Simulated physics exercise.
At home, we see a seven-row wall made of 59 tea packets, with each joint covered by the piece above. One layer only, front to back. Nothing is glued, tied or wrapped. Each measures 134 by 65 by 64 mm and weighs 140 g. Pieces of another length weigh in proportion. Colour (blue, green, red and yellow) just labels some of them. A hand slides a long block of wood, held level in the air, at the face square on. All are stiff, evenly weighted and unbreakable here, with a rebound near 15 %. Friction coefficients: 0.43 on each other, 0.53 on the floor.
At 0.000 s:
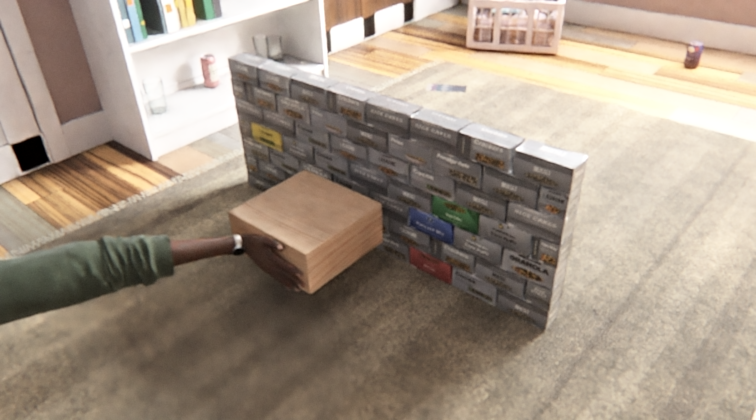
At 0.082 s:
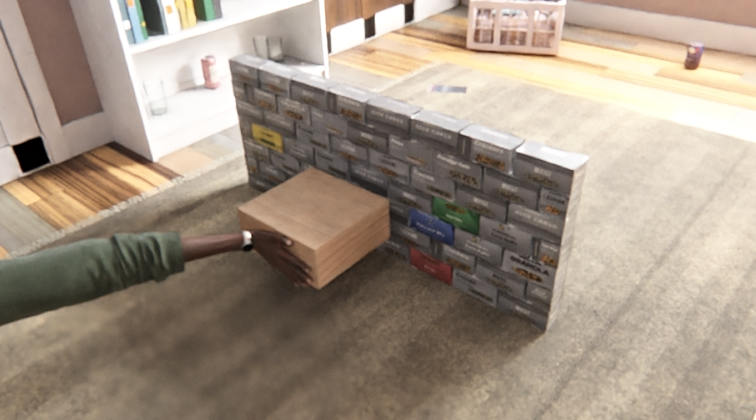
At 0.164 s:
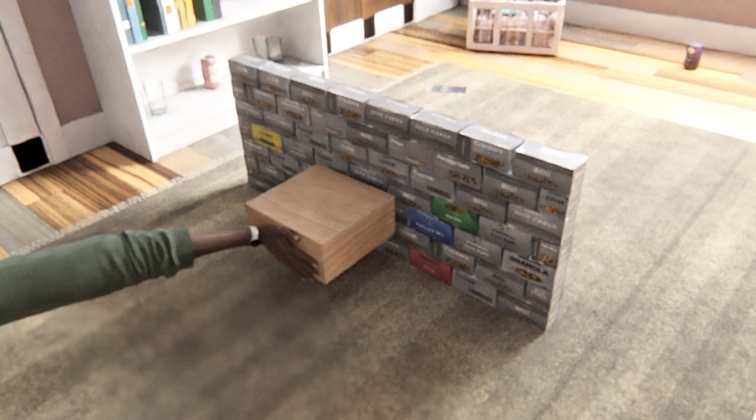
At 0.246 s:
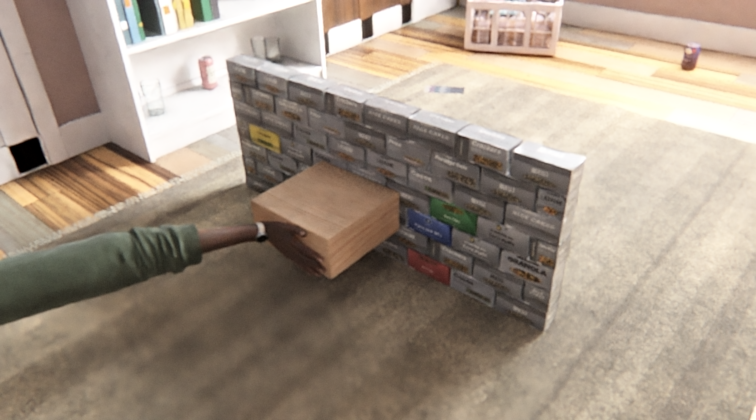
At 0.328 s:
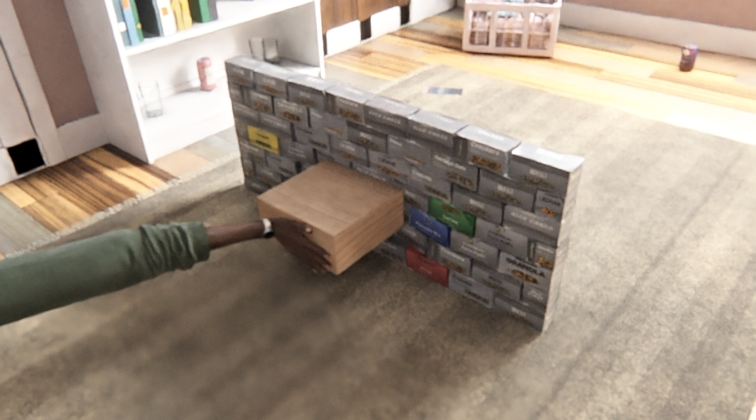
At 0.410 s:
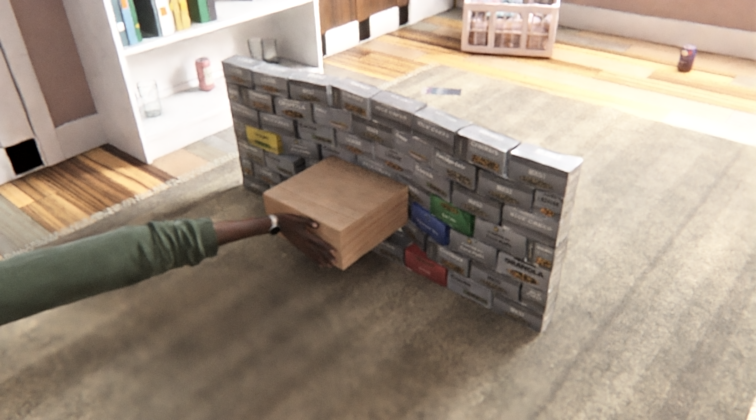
A hand sliding a wooden block up to a wall of stacked grey packets and pushing some of them slightly inward.
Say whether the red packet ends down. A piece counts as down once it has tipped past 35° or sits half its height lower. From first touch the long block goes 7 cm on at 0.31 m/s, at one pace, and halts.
That packet holds its level.
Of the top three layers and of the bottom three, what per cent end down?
Top 80, bottom 30 per cent.
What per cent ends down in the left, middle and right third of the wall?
In per cent: Left 40, middle 90, right 40.
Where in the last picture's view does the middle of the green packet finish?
At about (514, 258).
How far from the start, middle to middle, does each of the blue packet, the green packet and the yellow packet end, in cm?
Blue 18, green 26, yellow 0.
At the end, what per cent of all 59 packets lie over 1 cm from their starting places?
It is 60 per cent.
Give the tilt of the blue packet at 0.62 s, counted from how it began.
About 10°.
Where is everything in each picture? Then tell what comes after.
In the first picture (each place is the centre of the face we see best), block in hand (376, 223) 8 cm short of touching; red packet (429, 266); yellow packet (266, 137); green packet (454, 215); all as stacked.
The second picture shows block in hand (383, 220) 52 mm short of touching; red packet (430, 267).
The third picture shows block in hand (389, 216) 27 mm short of touching; red packet (429, 267).
The fourth picture shows block in hand (393, 212) 1 mm in; red packet (427, 267).
The fifth picture shows block in hand (398, 209) 24 mm in; red packet (426, 268); blue packet (428, 227) moved 9 mm; 22 have shifted.
The sixth picture shows block in hand (403, 204) 50 mm in; red packet (424, 268); blue packet (427, 224) moved 19 mm; green packet (449, 215) moved 8 mm; 29 have shifted.
By 0.62 s, 4 of the 59 packets down; red packet unmoved; blue packet tilted 8°.
By 0.82 s, 34 of the 59 packets down; red packet unmoved; blue packet tilted 37°.
By 1.08 s, 34 of the 59 packets down; red packet unmoved; blue packet on its side.
When it is over (1.8 s), 34 of the 59 packets down; red packet unmoved; green packet on its side; blue packet on its side. In pixels of the last frame, middles, red packet near (430, 263), green packet near (514, 258).
